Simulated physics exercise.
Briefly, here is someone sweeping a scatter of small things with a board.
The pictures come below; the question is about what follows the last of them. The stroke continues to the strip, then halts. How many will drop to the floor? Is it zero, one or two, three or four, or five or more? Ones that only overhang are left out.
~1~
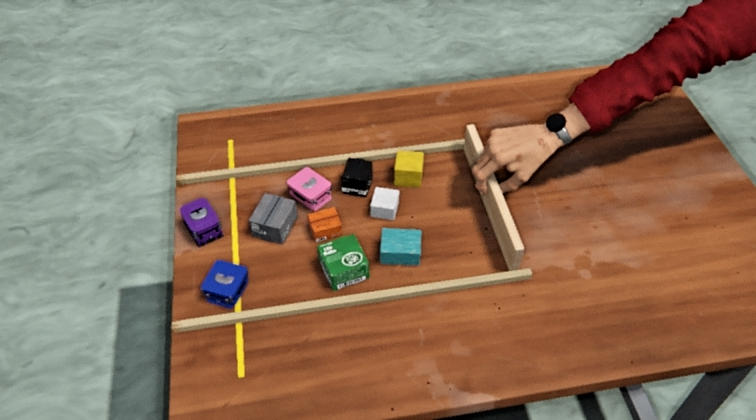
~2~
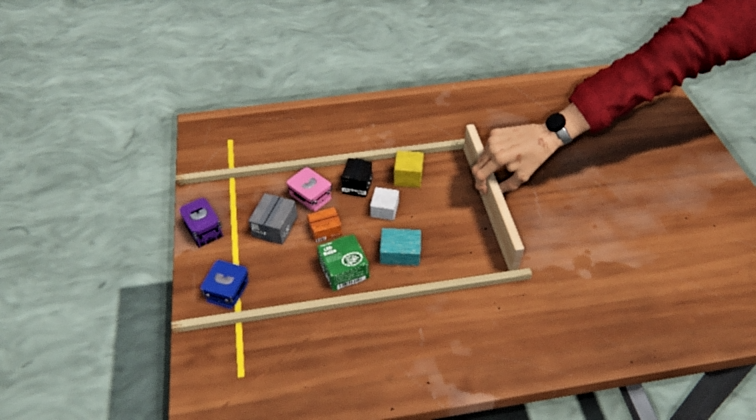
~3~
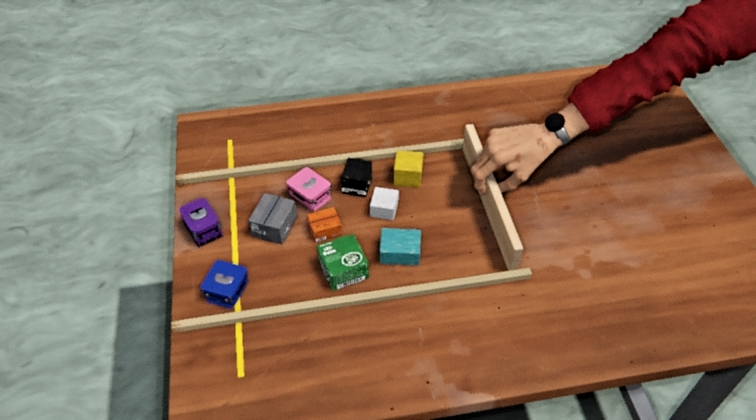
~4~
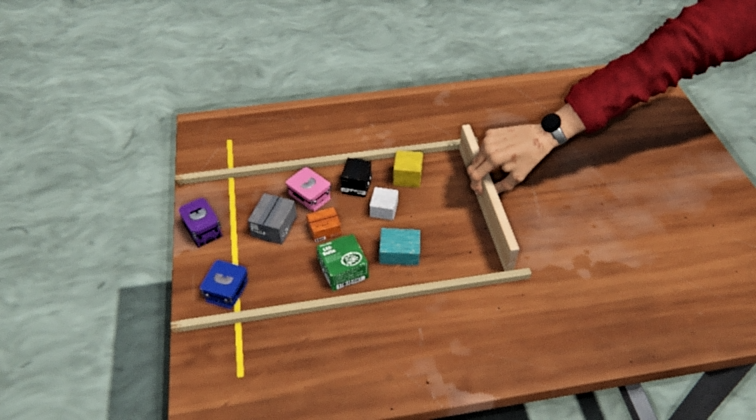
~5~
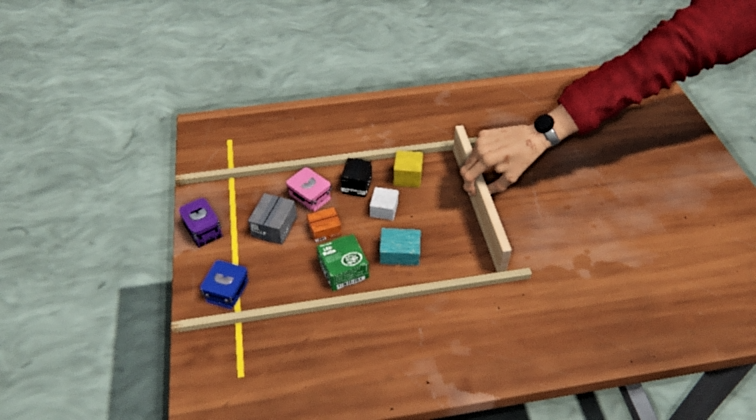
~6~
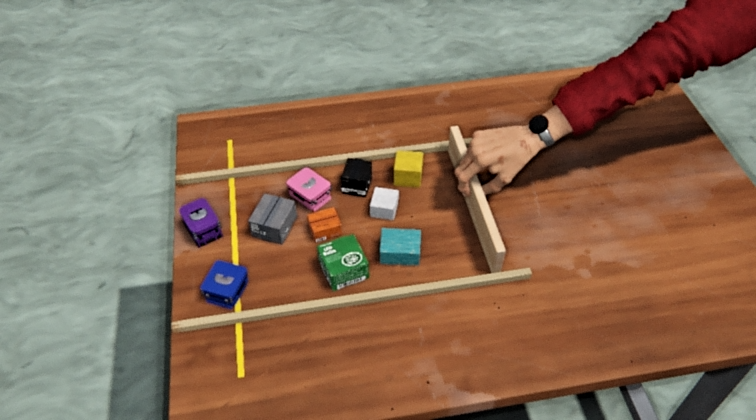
I predict exactly three or four will slip off.
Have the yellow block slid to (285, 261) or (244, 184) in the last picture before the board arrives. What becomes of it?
First spot: Gone; second: Gone.
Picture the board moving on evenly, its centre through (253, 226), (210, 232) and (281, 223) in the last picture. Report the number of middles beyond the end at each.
The counts: 2, 7 and 0.
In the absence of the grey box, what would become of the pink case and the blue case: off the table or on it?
So the pink case goes off the edge and the blue case goes off the edge.
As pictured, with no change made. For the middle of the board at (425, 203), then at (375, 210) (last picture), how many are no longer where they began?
1 by the first point, 6 by the second.
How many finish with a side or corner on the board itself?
My count gives 3.
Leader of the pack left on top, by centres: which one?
The green box.
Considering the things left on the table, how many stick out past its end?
Count of overhanging things: 1.
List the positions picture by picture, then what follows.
The first picture shows purple case (201, 222); blue case (226, 284); grey box (274, 219); board (491, 194); tape (235, 241).
The second picture shows blue case (226, 285); black box (357, 177).
The third picture shows grey box (273, 219); pink case (309, 190).
The fourth picture shows purple case (201, 222); white block (384, 204).
The fifth picture shows blue case (226, 285); turquoise block (400, 247).
The sixth picture shows purple case (201, 222); blue case (226, 285); grey box (273, 219); board (474, 196); tape (235, 241).
Soon after, none off yet; purple case at rest near (201, 222); blue case at rest near (226, 285); grey box at rest near (273, 219).
Then, none off yet; purple case at rest near (201, 222); blue case at rest near (226, 285); grey box moving near (266, 222).
Further on, none off yet; purple case moved about its own width near (173, 224); blue case moved about its own width near (181, 295); grey box moved well along near (204, 232).
By the end, the number that fall off is three or four; fallen, pink case, grey box, blue case and purple case.
